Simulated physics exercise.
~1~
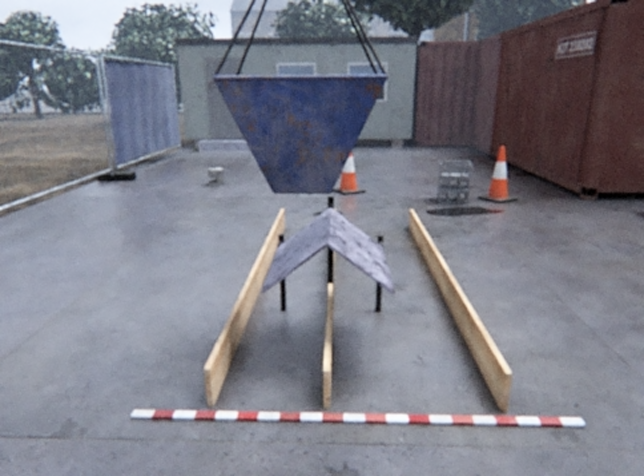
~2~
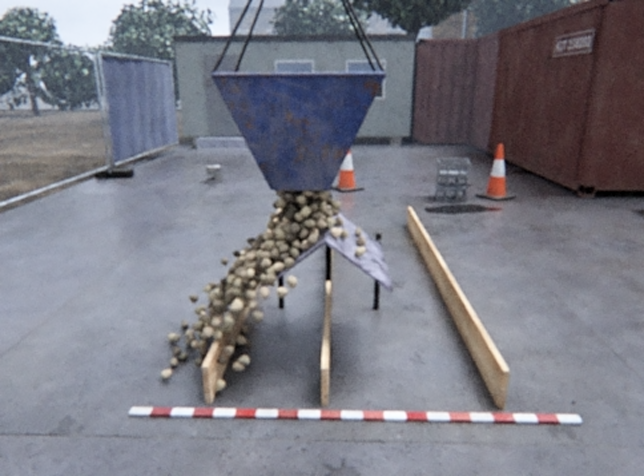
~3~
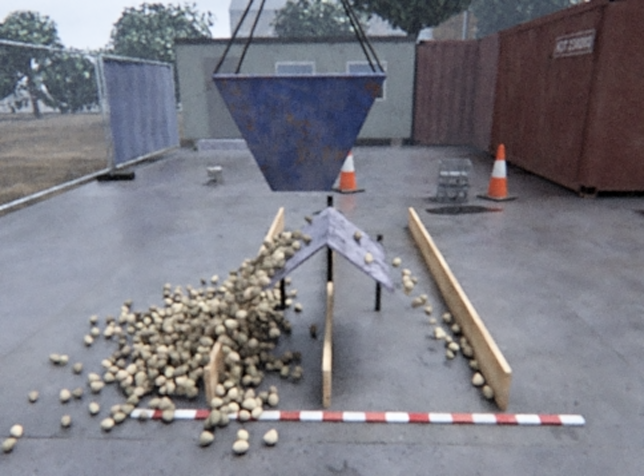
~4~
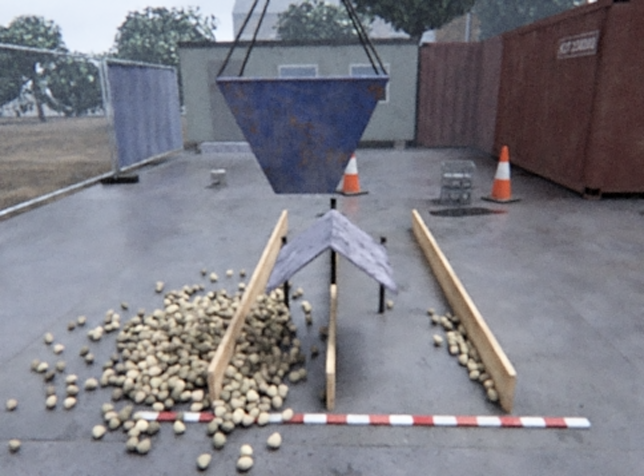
At the start, a rusty blue hopper hangs from cables above a small peaked steel roof, with wooden planks on the wet ground and a red and white staff in front. Round, pale stones pour from the bottom of the hopper and tumble mostly down the left slope. They spill over the left plank and spread into a broad heap, while a few roll down the right slope. The hopper empties and the last stones slide off the steel. In the end, most stones lie around and beyond the left plank, with only a small cluster beside the right plank.
